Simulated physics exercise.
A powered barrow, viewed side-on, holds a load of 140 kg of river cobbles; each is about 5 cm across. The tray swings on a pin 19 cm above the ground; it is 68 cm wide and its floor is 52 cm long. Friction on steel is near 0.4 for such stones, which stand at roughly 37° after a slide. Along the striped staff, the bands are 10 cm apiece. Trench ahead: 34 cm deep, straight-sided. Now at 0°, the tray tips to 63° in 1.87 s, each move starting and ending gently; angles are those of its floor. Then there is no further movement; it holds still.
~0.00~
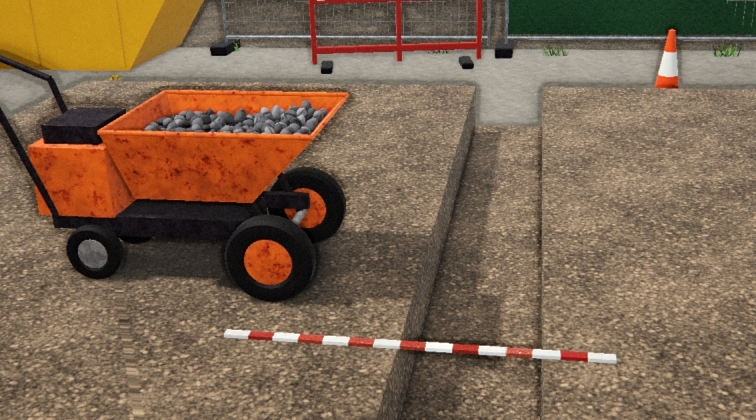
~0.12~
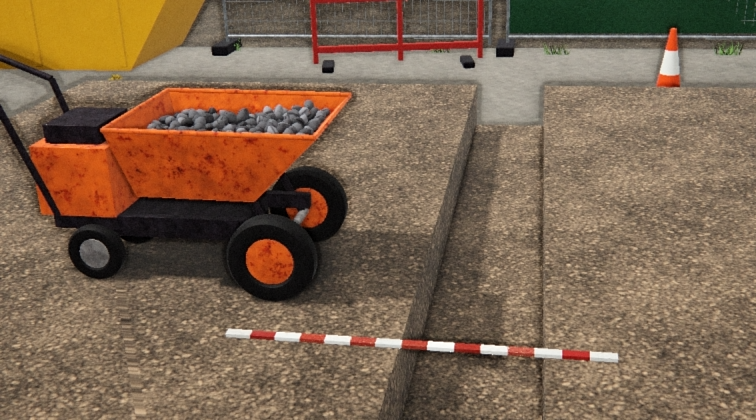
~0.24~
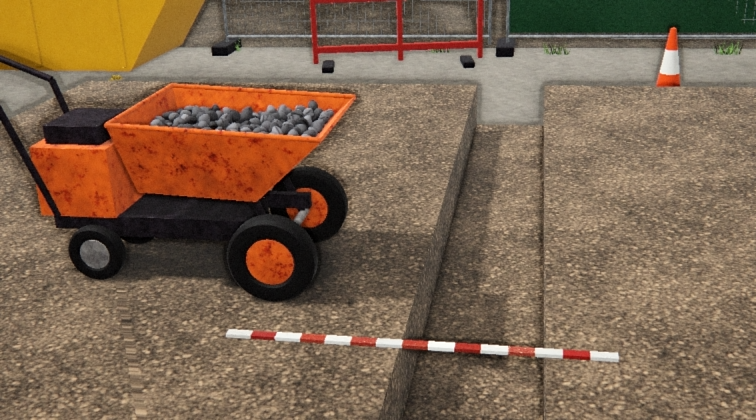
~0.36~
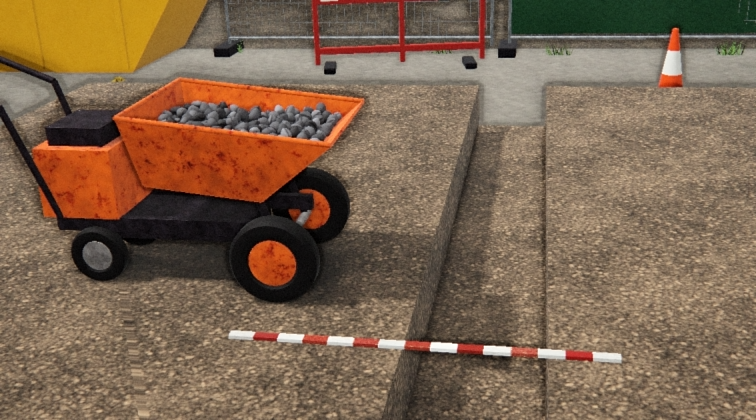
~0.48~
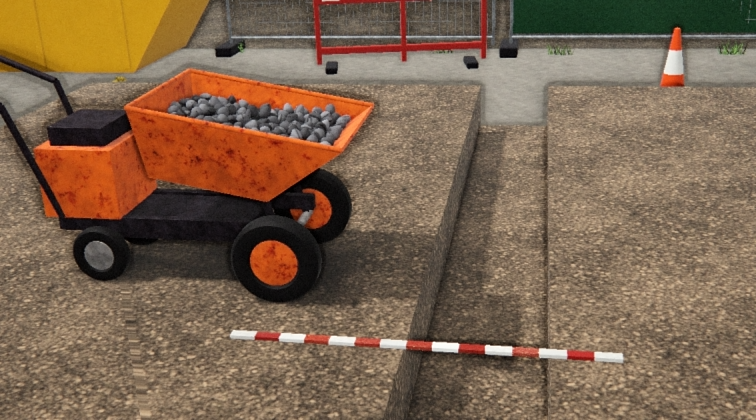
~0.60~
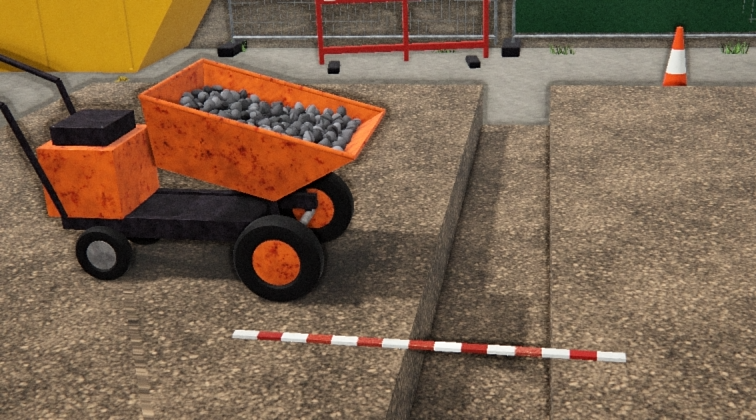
The orange tray of a powered barrow, heaped with grey cobbles, starts level and tilts slowly, then faster, its rear end rising and its front lip dipping slightly rightward while the wheels stay put. Seen side-on from slightly above, the barrow stands at left on brown gravelly ground beside a straight-sided trench. A red-and-white staff crosses the trench, with fencing, a yellow shape and an orange cone behind, as the view shifts very slightly.
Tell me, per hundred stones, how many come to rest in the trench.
100 per hundred.
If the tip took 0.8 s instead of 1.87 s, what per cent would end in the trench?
Then some 100 per cent would.
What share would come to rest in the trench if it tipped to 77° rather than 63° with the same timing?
Then close to 100 per cent.
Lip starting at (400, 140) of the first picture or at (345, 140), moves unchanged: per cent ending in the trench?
The first start gives about 70 per cent, the second about 100.
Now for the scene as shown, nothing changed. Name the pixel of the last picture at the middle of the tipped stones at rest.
The middle should be near (492, 333).
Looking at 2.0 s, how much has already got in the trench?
By that moment, roughly 40 per cent of the load.
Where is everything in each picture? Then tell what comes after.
In the first picture, lip at (312, 138), floor tilted 0°, highest stones at (247, 117).
In the second picture, the tray is at 1°, its lip at (315, 138); the top of the load is at (250, 116); the stones move at 0.1 m/s on average.
In the third picture, lip at (321, 140), floor tilted 3°, highest stones at (217, 116); the stones move at 0.2 m/s on average.
In the fourth picture, the tray is at 6°, its lip at (331, 145); the top of the load is at (210, 113); the stones move at 0.3 m/s on average.
In the fifth picture, lip at (342, 151), floor tilted 10°, highest stones at (203, 106); the stones move at 0.3 m/s on average.
In the sixth picture, lip at (355, 158), floor tilted 15°, highest stones at (209, 96); the stones move at 0.4 m/s on average.
After 1.4 s the floor is at 53°; 100 % in the tray; the foremost stones are at (405, 204).
After 2.0 s the floor is at 63°; 61 % in the tray, 39 % in the trench; the foremost stones are at (538, 335).
After 2.3 s the floor is at 63°; 33 % in the tray, 67 % in the trench; the foremost stones are at (545, 332).
After 4.3 s the floor is at 63°; 0 % in the tray, 100 % in the trench; the foremost stones are at (545, 350).
